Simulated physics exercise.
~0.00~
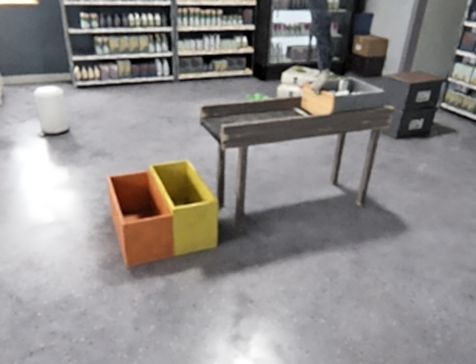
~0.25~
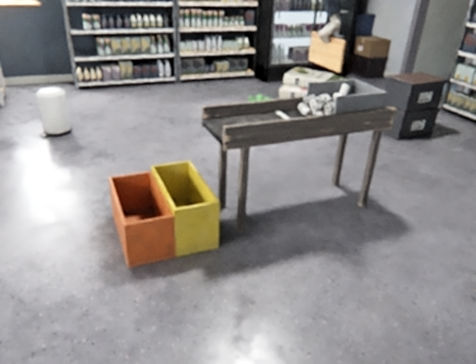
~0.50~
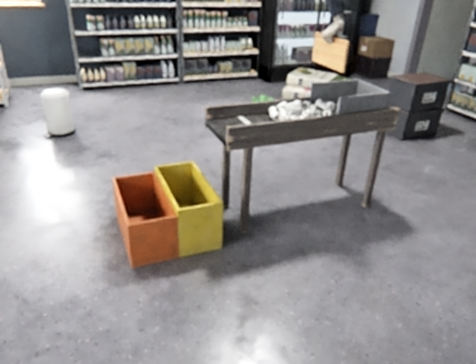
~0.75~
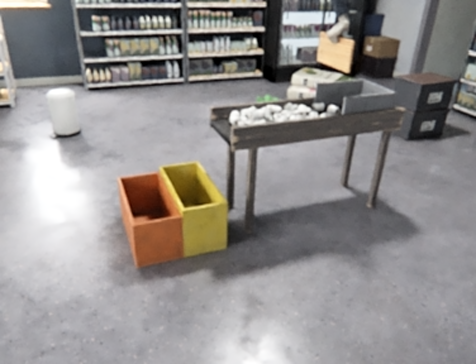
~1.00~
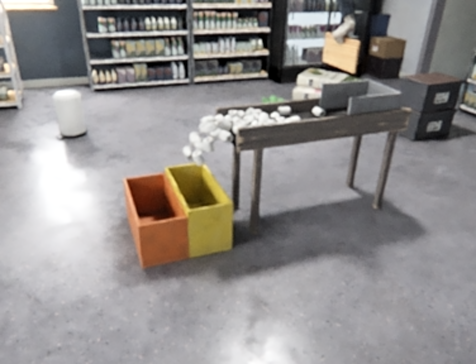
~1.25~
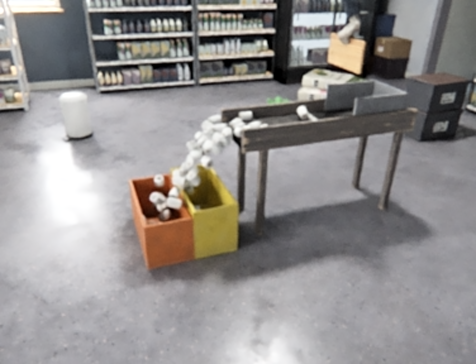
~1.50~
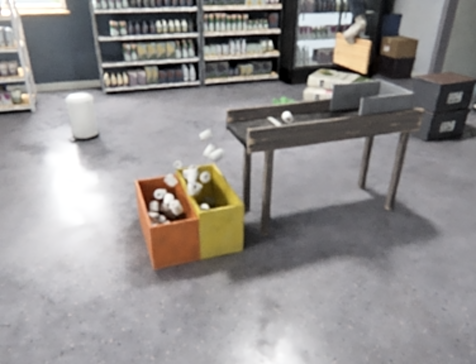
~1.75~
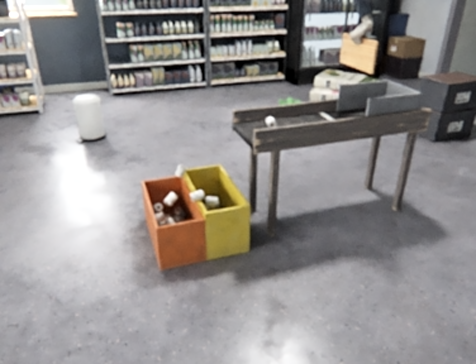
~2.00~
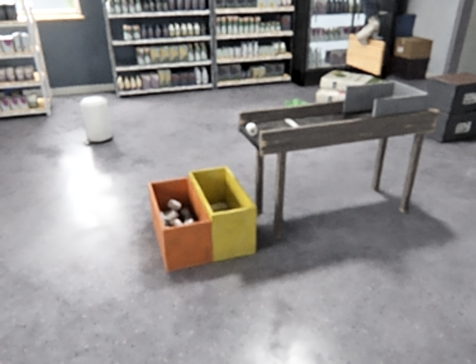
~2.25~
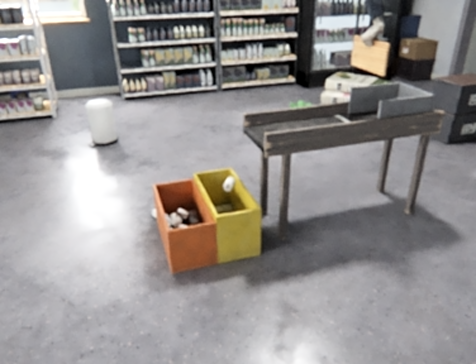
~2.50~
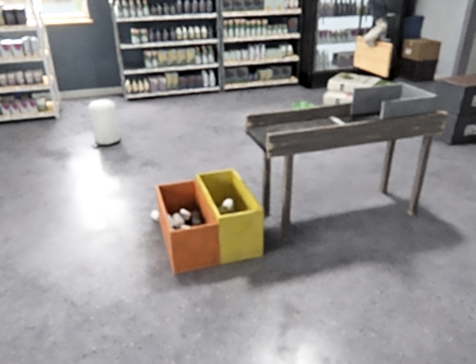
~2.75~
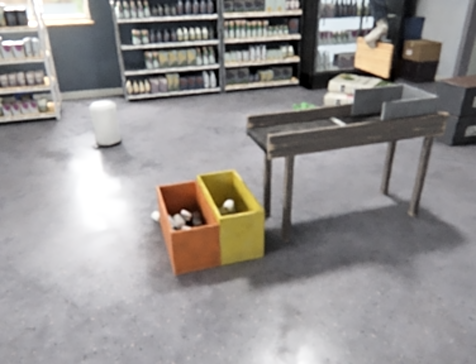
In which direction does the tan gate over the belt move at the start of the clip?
The gate moves up, lifted clear of the belt so that the white rolls can pass beneath it.
